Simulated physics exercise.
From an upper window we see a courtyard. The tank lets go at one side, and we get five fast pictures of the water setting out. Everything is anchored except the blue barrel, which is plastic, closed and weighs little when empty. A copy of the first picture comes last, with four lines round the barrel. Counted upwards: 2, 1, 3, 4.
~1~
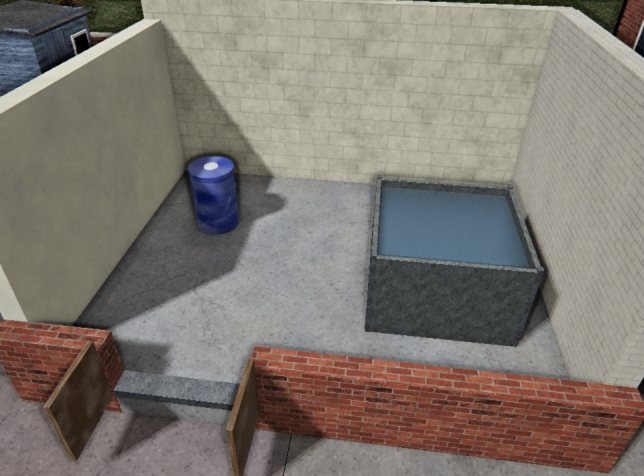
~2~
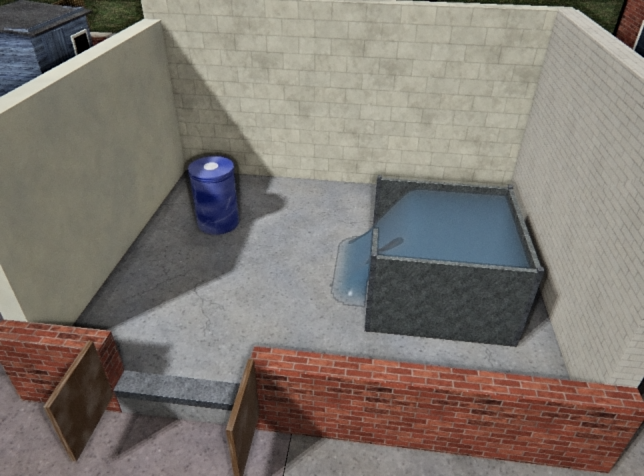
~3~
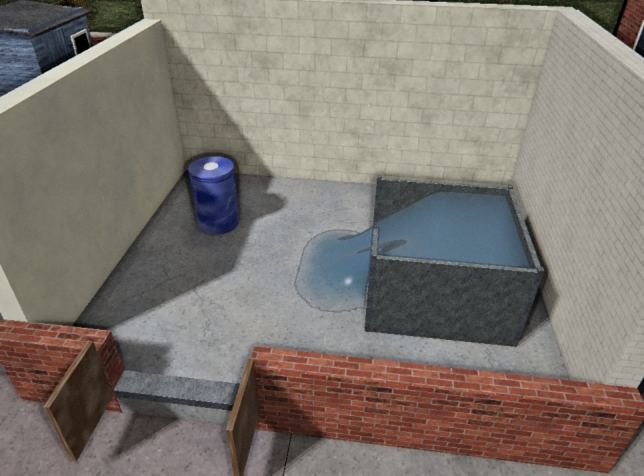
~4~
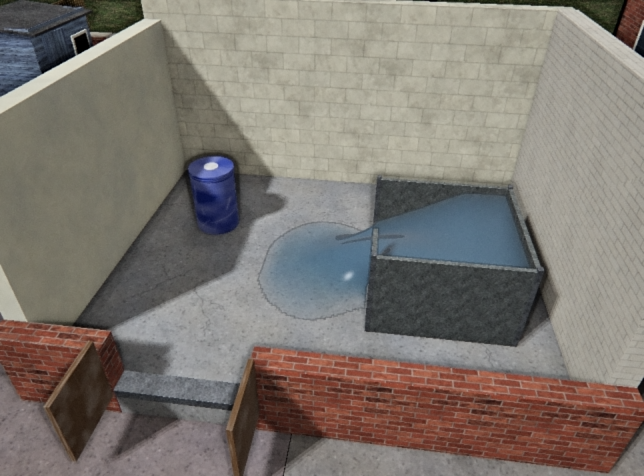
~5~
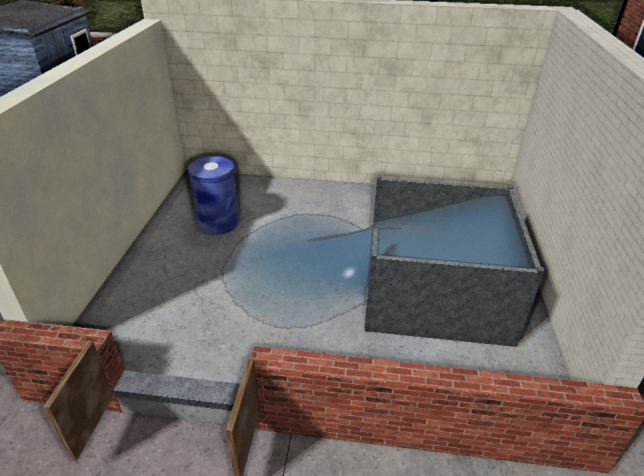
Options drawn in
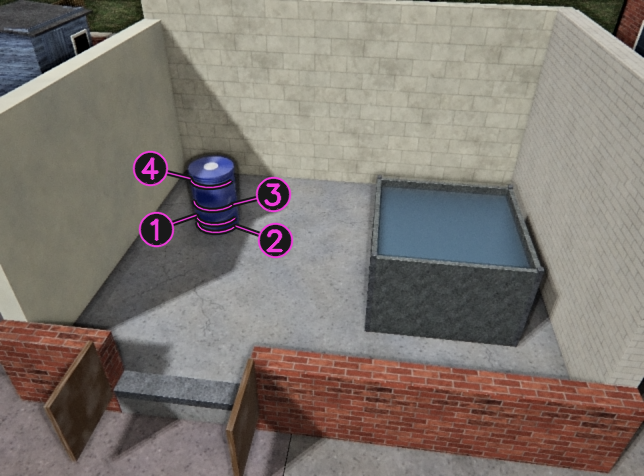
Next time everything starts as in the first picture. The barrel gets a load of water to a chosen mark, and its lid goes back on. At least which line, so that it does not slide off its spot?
Take 4.
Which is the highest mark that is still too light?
The answer is 3.
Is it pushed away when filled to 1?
Yes, it does.
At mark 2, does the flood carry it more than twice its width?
Yes.
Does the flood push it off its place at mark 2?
Yes, it does.
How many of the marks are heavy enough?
One of them.
On the marked copy, 1 at (211, 224); 2 at (212, 232); 3 at (209, 210); 4 at (205, 187); from the bottom up 2, 1, 3, 4.
With 1, it is pushed about twice its own width away.
With 2, it is pushed about 6 times its own width away.
With 3, it is pushed about half its own width away.
With 4, it does not move.
